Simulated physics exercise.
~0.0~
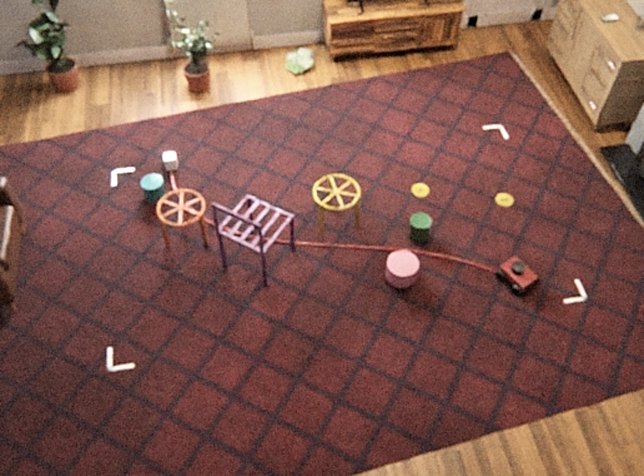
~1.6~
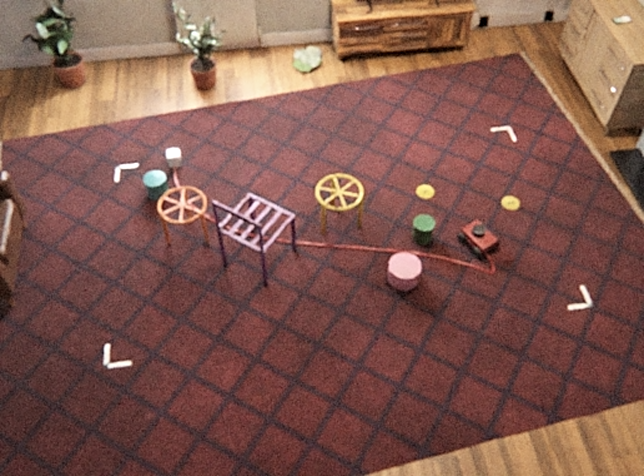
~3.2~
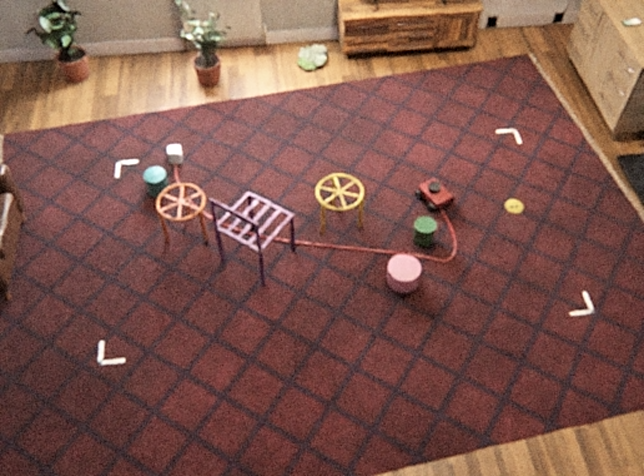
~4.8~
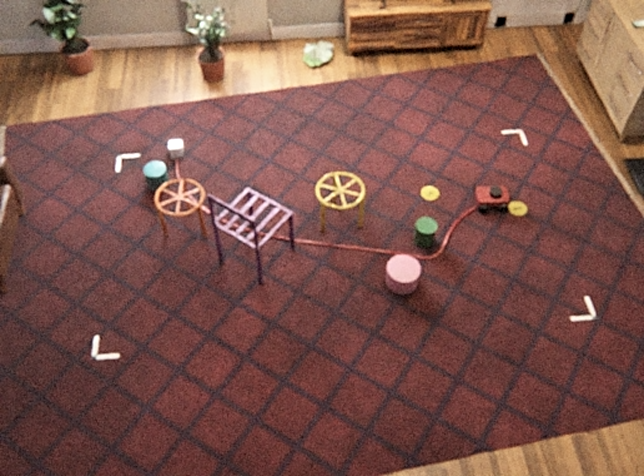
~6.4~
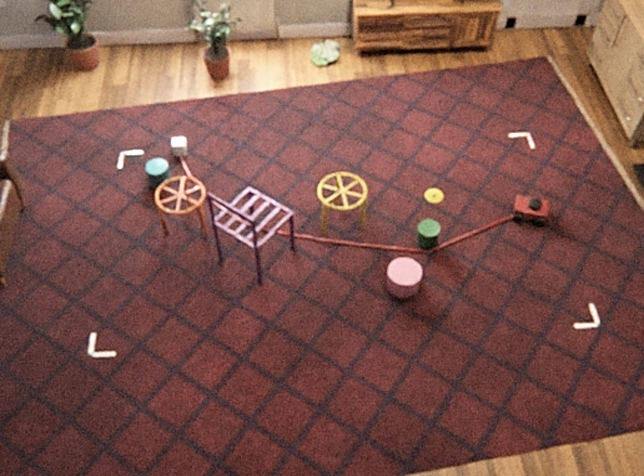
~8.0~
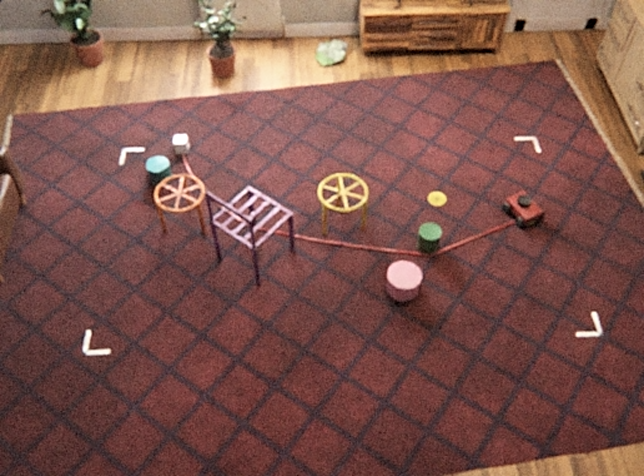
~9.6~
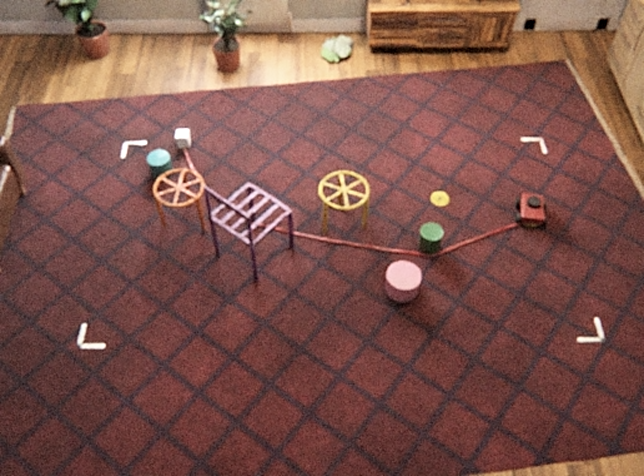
The clip opens on a dark red patterned rug where a long reddish lead runs from a small white block at the left, past an orange stool and a purple chair, to a little red cart at the right. The cart moves left and up, passing the green bucket and pulling the lead into a bend. It reaches the nearer yellow mark, covering it, then turns back to the right. Drawing the lead around the green bucket, it arrives at the farther yellow mark and settles there. The tubs, stools, chair and bucket stay put, and the lead remains attached.
